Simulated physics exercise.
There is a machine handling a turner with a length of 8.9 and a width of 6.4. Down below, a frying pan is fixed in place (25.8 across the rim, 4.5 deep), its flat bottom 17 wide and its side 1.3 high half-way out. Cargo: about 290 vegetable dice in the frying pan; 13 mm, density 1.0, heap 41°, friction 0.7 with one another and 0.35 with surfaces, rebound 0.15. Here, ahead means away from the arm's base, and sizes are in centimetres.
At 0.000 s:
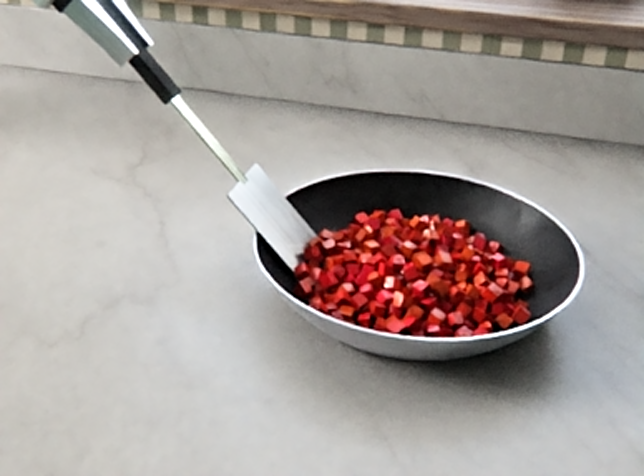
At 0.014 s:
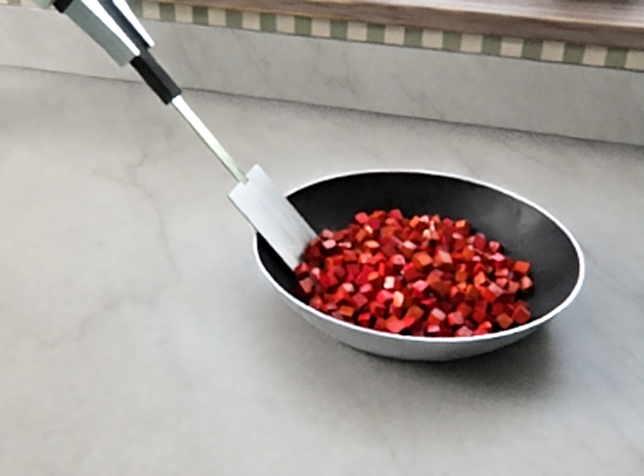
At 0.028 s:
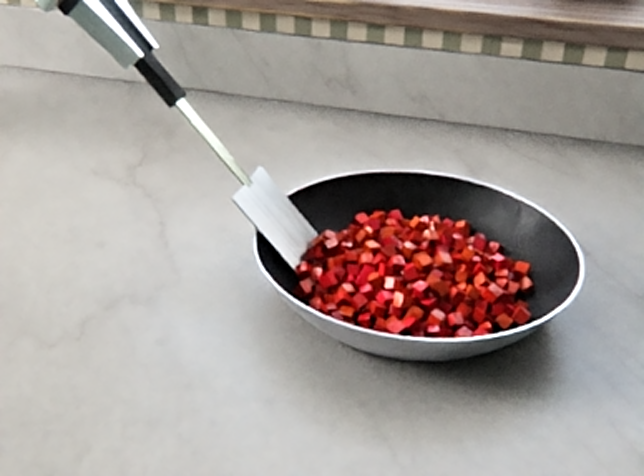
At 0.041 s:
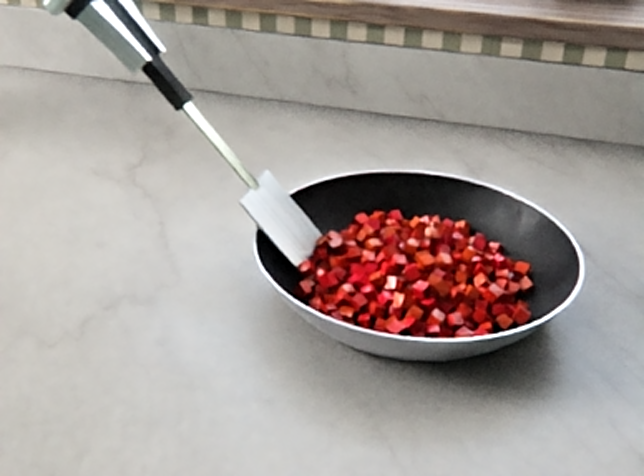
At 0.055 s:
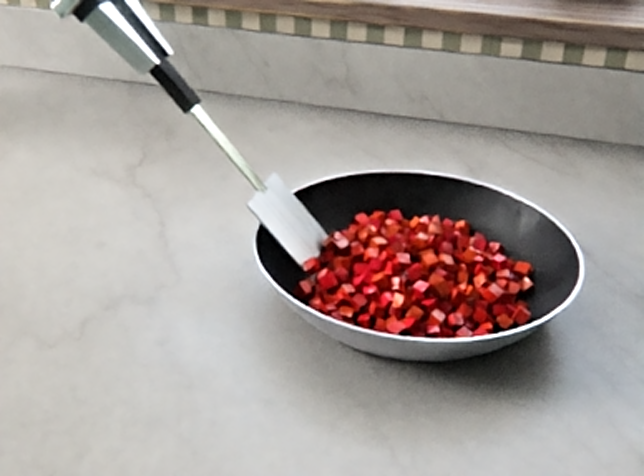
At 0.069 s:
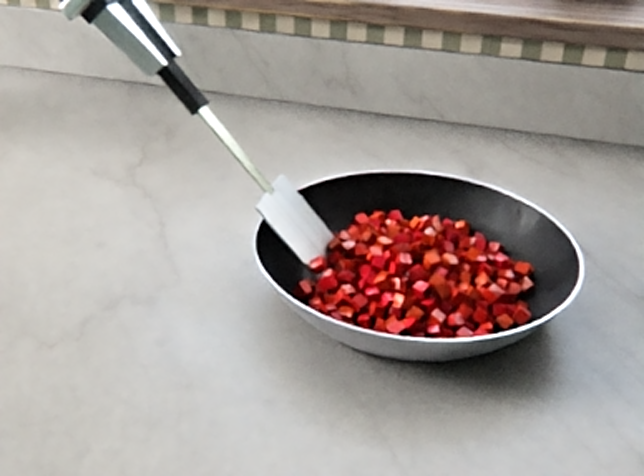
A metal turner held by a robotic arm rests at the left edge of a dark frying pan full of small red cubes on a gray counter, barely moving at first. It then slides slightly right and down into the pan, nudging the nearest cubes while the pan stays still.
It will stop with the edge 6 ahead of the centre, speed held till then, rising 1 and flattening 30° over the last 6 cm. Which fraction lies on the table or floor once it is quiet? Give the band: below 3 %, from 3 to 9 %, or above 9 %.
Band: Below 3 %.
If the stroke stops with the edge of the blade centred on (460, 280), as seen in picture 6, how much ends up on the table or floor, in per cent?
About 0 per cent.
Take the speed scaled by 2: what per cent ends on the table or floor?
Estimate: Approx. 5 %.
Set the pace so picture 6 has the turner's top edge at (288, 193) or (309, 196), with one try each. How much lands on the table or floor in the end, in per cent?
5 % and 10 %.
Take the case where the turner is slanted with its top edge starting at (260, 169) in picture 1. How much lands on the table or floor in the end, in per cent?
I'd estimate around 5 per cent.
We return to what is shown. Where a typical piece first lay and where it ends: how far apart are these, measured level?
I'd put it at close to 3 centimetres.
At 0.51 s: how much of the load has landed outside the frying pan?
I'd say close to 2 in a hundred.
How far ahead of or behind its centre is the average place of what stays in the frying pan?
It sits some 4.0 centimetres ahead of centre.
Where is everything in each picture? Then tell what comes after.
In the first picture, the turner top edge at (242, 179), sloping 48°; upper third of the load around (414, 261), from x 305 to 525, top at y 215; 286 in the frying pan.
In the second picture, the turner top edge at (242, 180), sloping 48°; upper third of the load around (414, 262), from x 305 to 525, top at y 215.
In the third picture, the turner top edge at (246, 182), sloping 48°; upper third of the load around (413, 262), from x 305 to 525, top at y 215.
In the fourth picture, the turner top edge at (253, 185), sloping 48°; upper third of the load around (412, 262), from x 305 to 525, top at y 215.
In the fifth picture, the turner top edge at (261, 188), sloping 48°; upper third of the load around (407, 262), from x 305 to 525, top at y 215.
In the sixth picture, the turner top edge at (269, 190), sloping 48°; upper third of the load around (414, 262), from x 305 to 525, top at y 215; 286 in the frying pan.
After 0.16 s, sloping 48°, highest piece 4 above the table; 286 in the frying pan.
After 0.26 s, sloping 35°, highest piece 5 above the table; 286 in the frying pan.
After 0.51 s, sloping 18°, highest piece 6 above the table; 282 in the frying pan, 4 on the table or floor.
After 1.56 s, sloping 18°, highest piece 6 above the table; 282 in the frying pan, 4 on the table or floor.
In the end, 282 in the frying pan, 4 on the table or floor. That is 1 % on the table or floor.
